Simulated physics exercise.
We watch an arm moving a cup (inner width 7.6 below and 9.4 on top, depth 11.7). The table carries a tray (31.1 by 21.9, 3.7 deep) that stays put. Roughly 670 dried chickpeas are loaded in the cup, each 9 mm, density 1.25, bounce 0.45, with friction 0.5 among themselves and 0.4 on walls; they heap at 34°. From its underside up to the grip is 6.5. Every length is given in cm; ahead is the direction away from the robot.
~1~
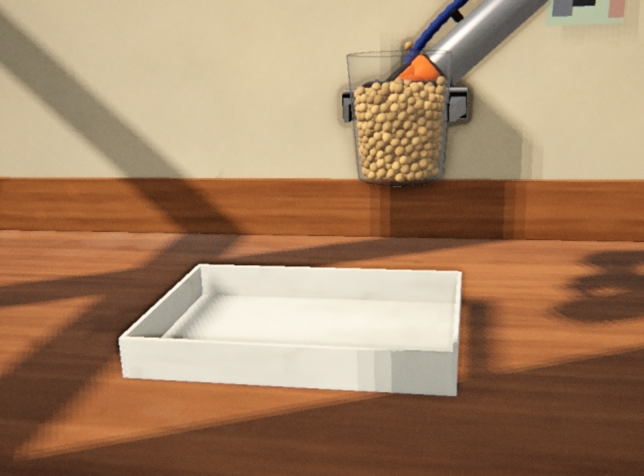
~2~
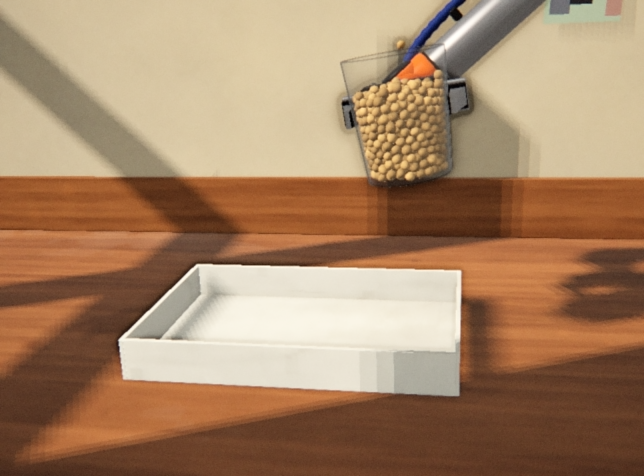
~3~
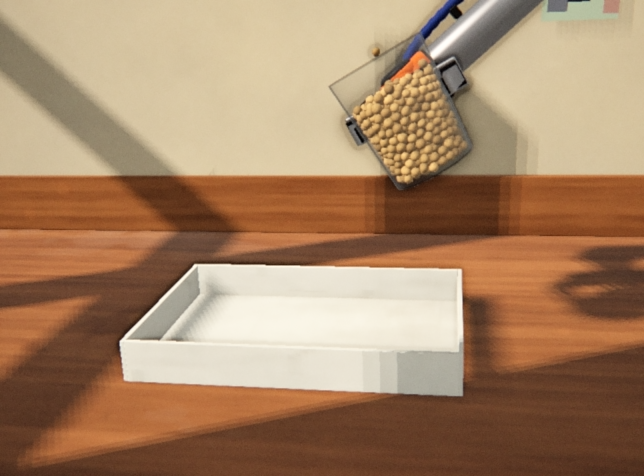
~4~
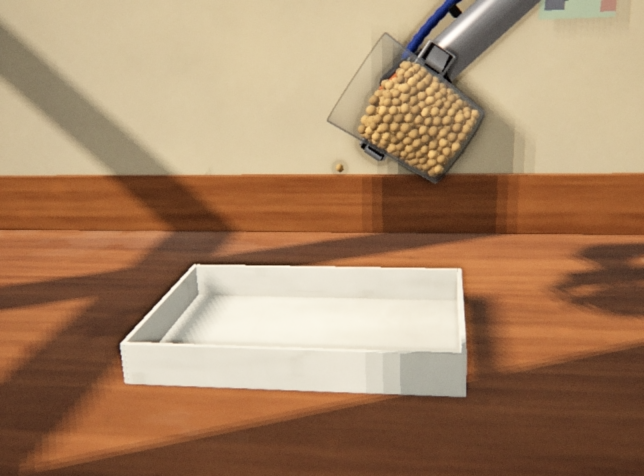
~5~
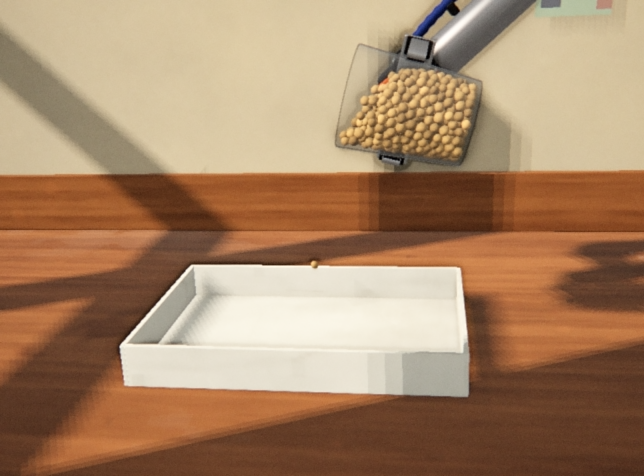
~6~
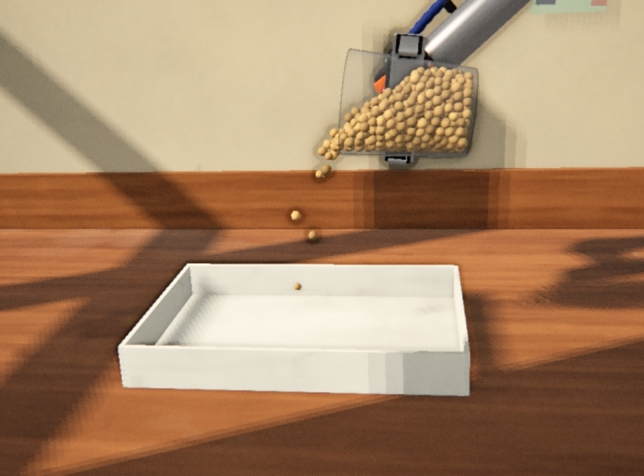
A robotic arm tipped a clear cup full of chickpeas to the left above a white tray, and a single chickpea dropped first, then several more spilled over the rim.
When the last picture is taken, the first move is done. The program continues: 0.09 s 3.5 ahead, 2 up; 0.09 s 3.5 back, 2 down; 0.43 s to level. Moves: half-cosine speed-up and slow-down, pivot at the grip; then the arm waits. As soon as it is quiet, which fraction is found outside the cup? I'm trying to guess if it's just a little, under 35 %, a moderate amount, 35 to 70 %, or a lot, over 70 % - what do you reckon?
I reckon a lot.
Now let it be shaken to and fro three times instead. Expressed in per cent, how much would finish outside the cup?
In that case it would be roughly 95 per cent.
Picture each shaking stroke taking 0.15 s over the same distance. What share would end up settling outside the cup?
Then about 40 per cent.
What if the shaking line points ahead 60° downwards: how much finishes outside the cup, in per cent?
It comes to near 20 percent.
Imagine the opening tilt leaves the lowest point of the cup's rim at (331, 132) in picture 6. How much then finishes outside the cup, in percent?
Roughly 55 per cent.
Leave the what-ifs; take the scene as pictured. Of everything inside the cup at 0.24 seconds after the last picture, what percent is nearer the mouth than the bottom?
Mouth half share: Roughly 100 %.
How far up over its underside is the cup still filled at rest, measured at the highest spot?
Around 3.5 centimetres above the underside.
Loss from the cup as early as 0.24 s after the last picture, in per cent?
Roughly 75 percent is out.
Then, 0.24 s later, tilted 79° forward, highest piece 25 above the table; 170 in the cup, 18 in the tray, 486 in flight or on a rim.
Then, 0.49 s later, tilted 16° forward, highest piece 27 above the table; 552 in the tray, 112 in the cup, 5 on the table or floor, 5 in flight or on a rim.
Then, 0.81 s later, level, highest piece 21 above the table; 556 in the tray, 112 in the cup, 6 on the table or floor.
Then, 1.86 s later, level, highest piece 21 above the table; 556 in the tray, 112 in the cup, 6 on the table or floor.
At rest, 556 in the tray, 112 in the cup, 6 on the table or floor. That is 83 % outside the cup.
